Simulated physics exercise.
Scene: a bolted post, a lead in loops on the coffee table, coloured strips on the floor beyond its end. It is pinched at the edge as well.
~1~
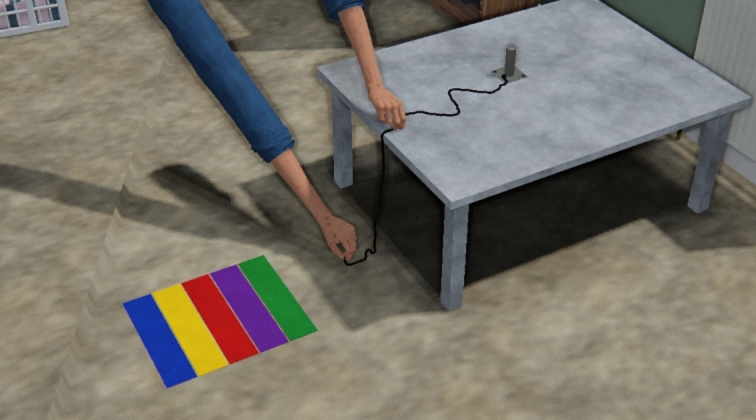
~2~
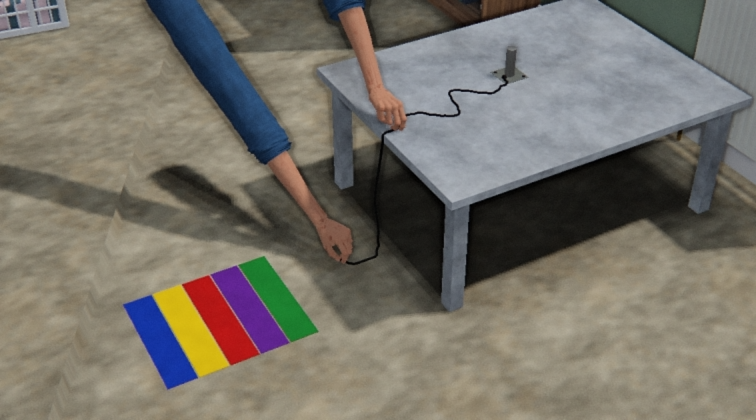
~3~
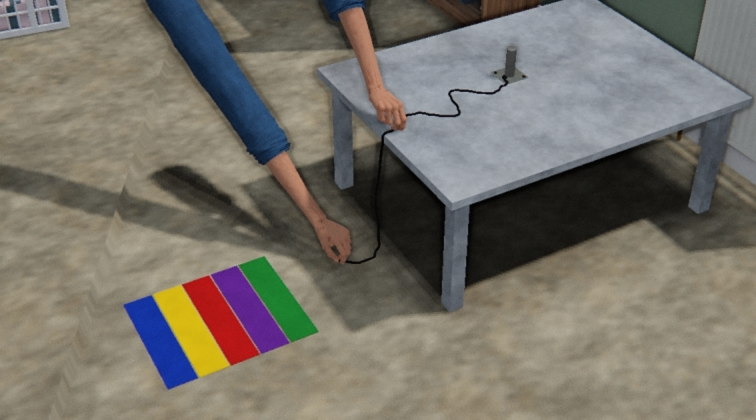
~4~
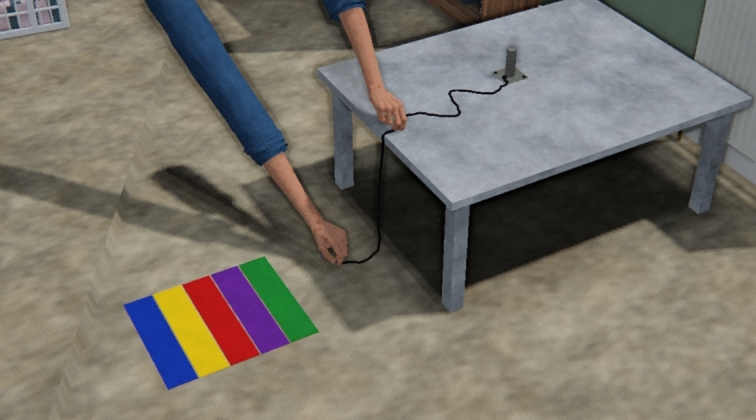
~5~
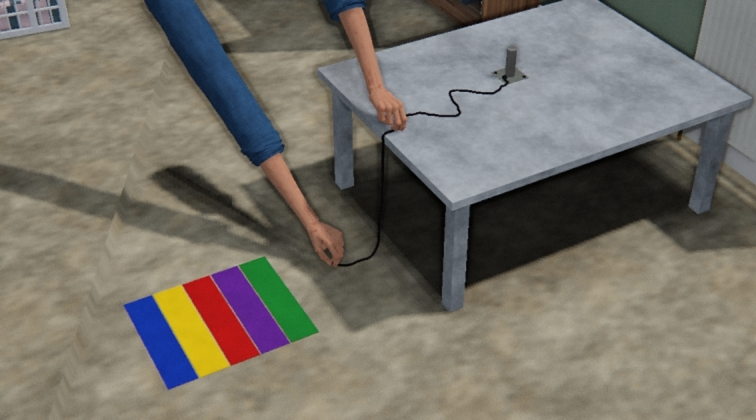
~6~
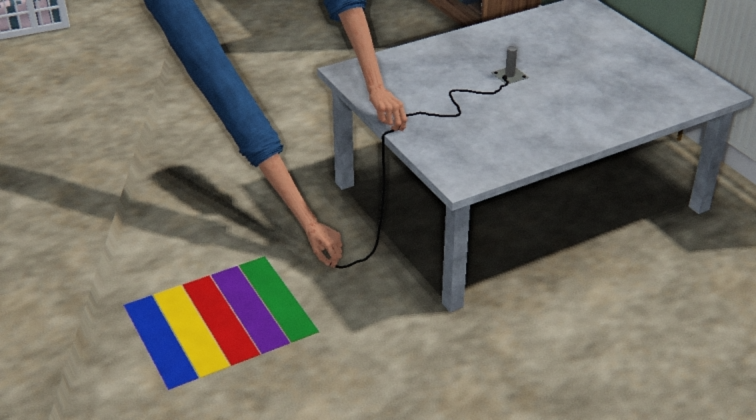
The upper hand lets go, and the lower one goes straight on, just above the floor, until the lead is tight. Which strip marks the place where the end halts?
The yellow strip does.
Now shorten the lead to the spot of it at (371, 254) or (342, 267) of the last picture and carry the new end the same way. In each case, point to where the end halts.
Case by case: (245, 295), then (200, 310).
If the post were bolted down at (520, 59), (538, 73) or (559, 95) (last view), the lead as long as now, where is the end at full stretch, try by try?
The places are (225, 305), (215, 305) and (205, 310).
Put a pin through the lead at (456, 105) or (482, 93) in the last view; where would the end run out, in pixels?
(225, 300); (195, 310).
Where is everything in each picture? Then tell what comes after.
In the first picture, end (345, 257); green (294, 321); purple (265, 332); red (235, 343); yellow (205, 355); blue (174, 366).
In the second picture, end (341, 260); lead through (499, 90) (452, 99) (425, 114) (384, 137) (375, 195) (378, 243).
In the third picture, end (340, 261).
In the fourth picture, end (336, 262); lead through (499, 90) (452, 99) (426, 114) (384, 137) (379, 195) (379, 243).
In the fifth picture, end (333, 263).
In the sixth picture, end (331, 264); lead through (499, 90) (452, 99) (426, 114) (384, 137) (384, 193) (376, 245).
Soon after, end near (243, 296); over purple.
After that, end near (204, 309); over red.
At the stop, end near (182, 318); over yellow. The yellow one.
